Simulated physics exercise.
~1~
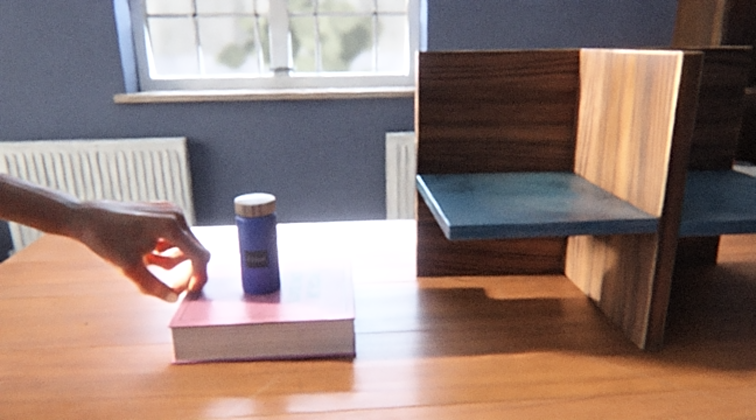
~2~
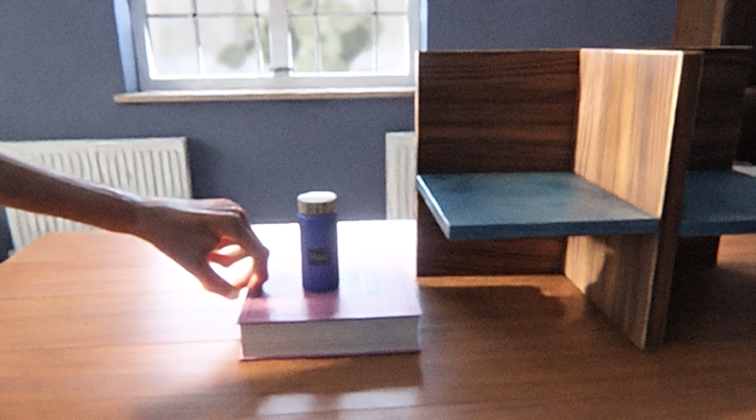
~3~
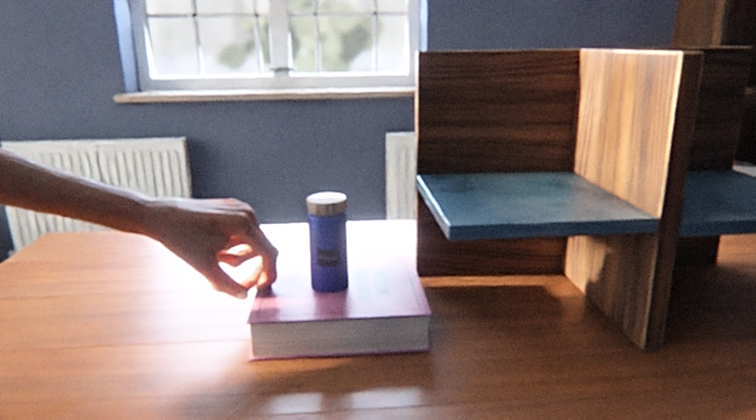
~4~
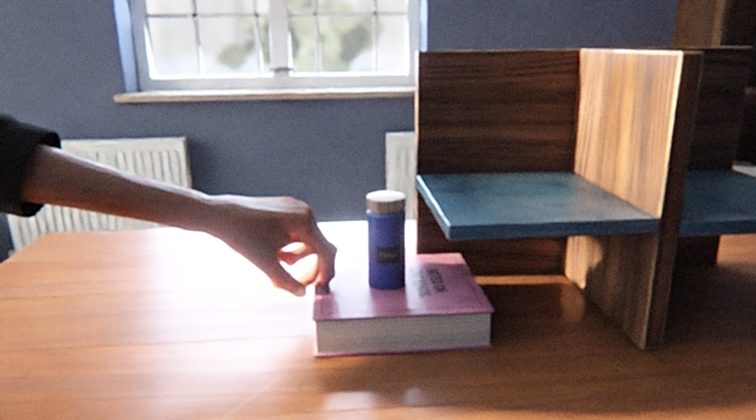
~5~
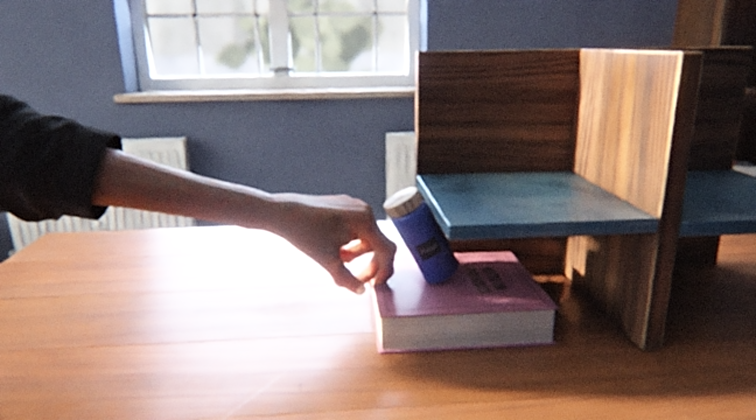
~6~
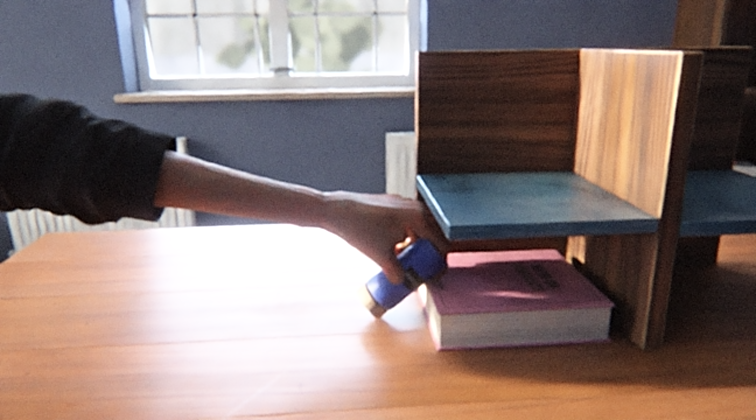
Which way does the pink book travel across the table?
The pink book slides to the right, ending up beneath the blue shelf.
